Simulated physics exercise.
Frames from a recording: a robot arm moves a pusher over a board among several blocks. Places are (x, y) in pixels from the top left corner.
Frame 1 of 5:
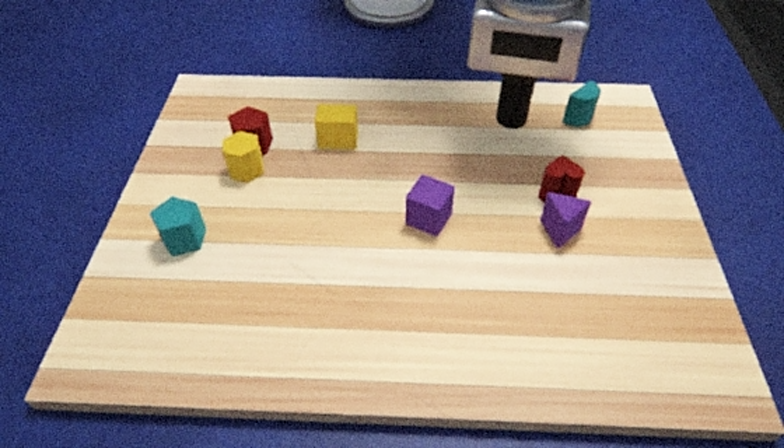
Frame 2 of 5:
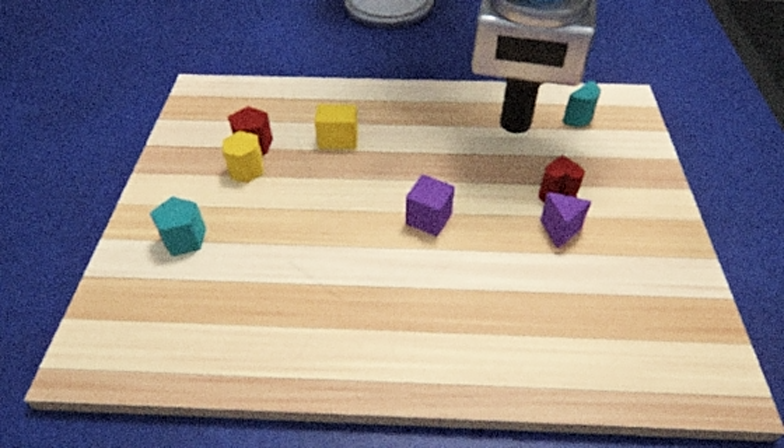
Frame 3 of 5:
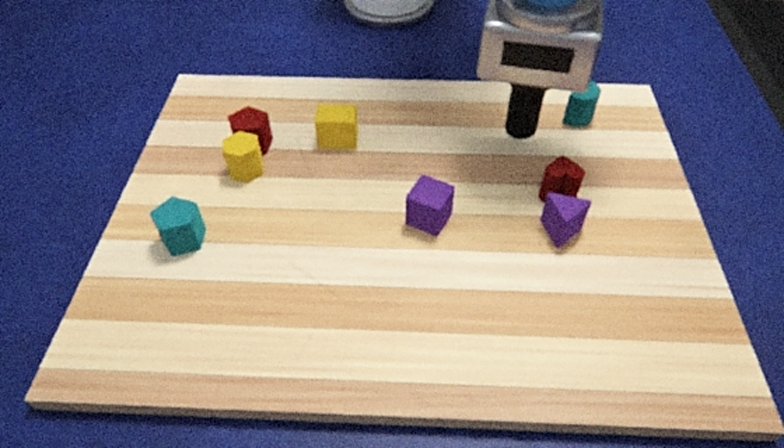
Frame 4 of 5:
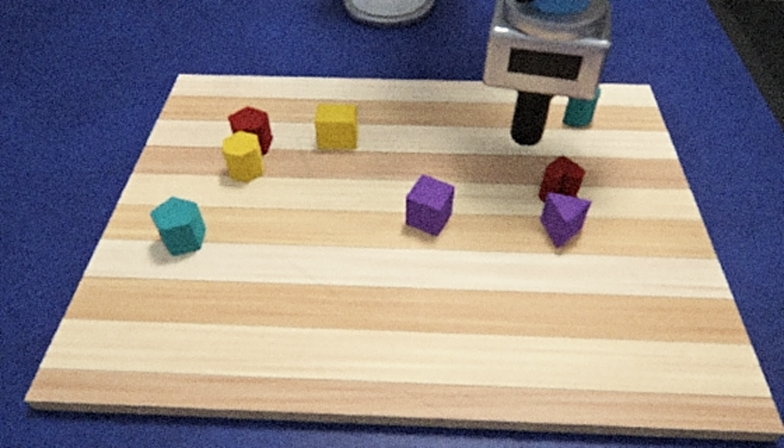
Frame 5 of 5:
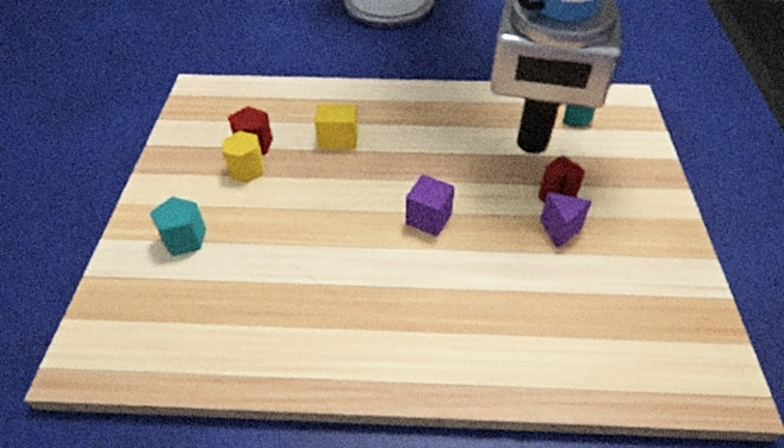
Robot arm easing a black-tipped pusher slightly down and right over a striped wooden board, the scattered coloured blocks staying still.
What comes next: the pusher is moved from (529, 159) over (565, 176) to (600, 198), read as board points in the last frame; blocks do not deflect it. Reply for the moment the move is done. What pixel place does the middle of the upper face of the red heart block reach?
By then it is at (581, 181).
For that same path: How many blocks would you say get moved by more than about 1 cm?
Answer: 1.
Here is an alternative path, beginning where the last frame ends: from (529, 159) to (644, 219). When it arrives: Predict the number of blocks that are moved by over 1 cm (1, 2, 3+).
Moved: 1.
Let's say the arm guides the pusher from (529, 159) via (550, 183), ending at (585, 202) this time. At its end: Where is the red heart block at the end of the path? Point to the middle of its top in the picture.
It will likely be found at (601, 199).
The first path, step by step. Halfway along, pusher (570, 162); red heart block (569, 173), turned 30° clockwise.
At the end, pusher (605, 184); red heart block (581, 181), turned 95° clockwise; purple triangle unmoved.
